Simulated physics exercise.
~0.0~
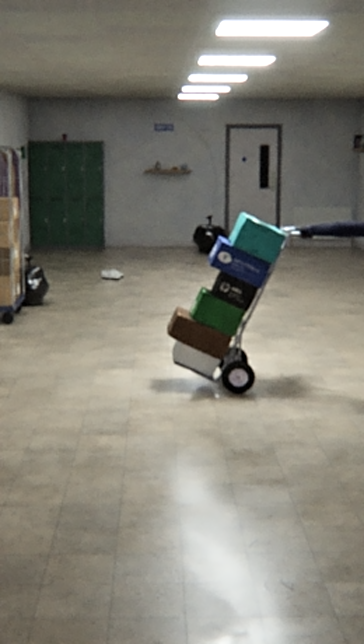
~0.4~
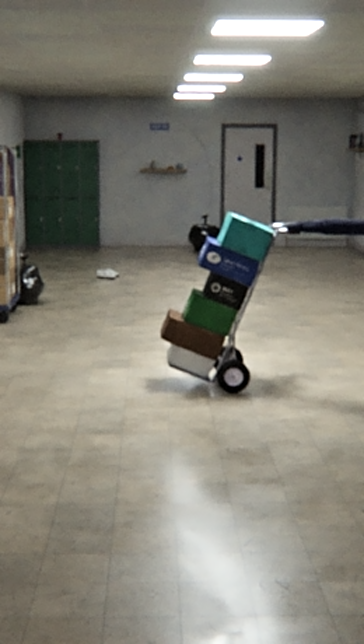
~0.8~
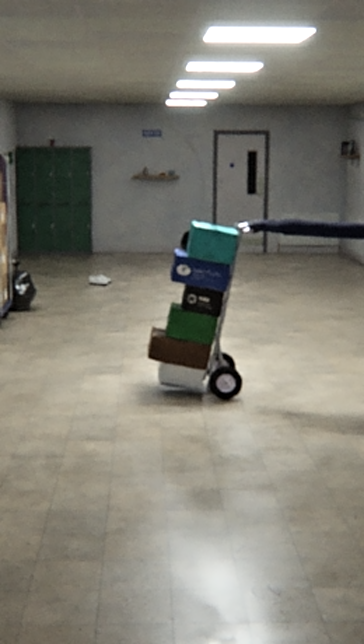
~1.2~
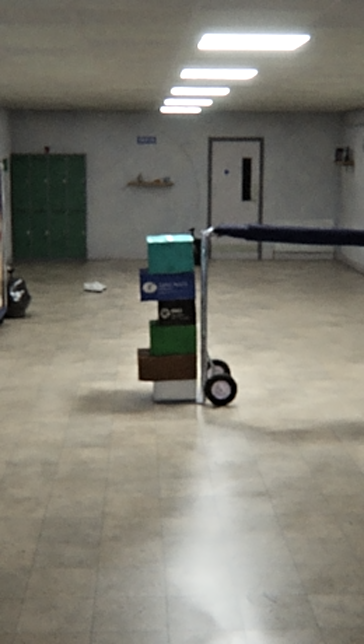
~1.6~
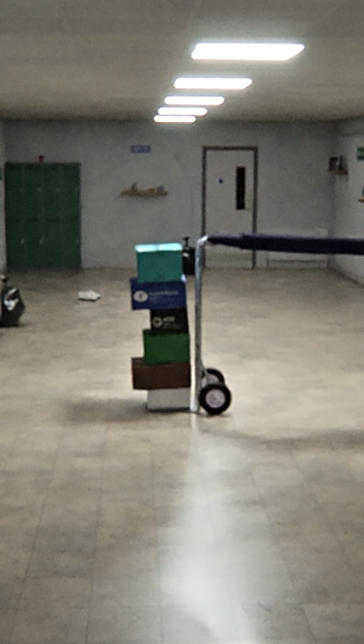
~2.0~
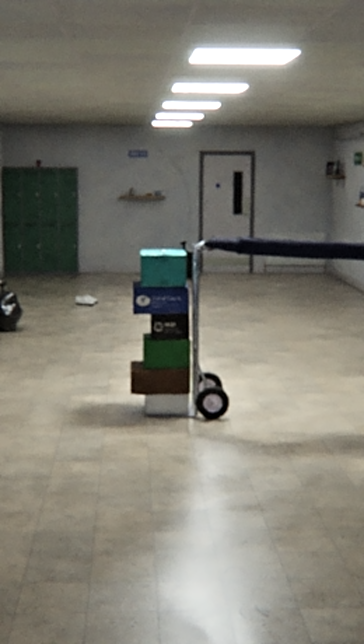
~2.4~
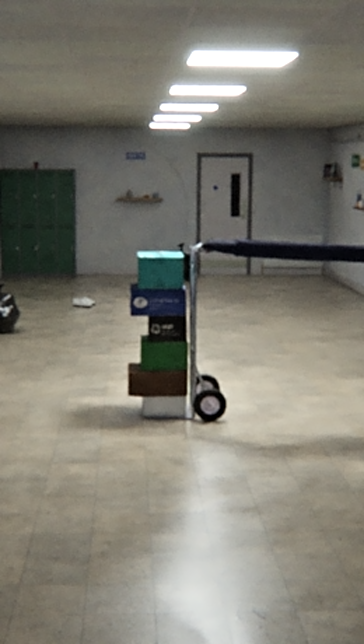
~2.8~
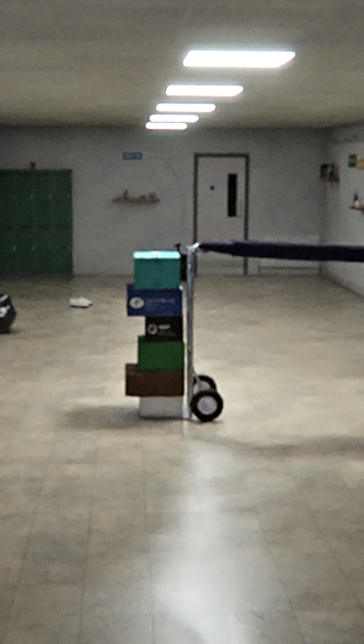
The video shows a dark-sleeved arm at the right tipping a leaning hand truck forward until it stands upright in a large tiled room, its six stacked boxes shifting leftward as it straightens, then staying piled beside the truck, with none fallen.
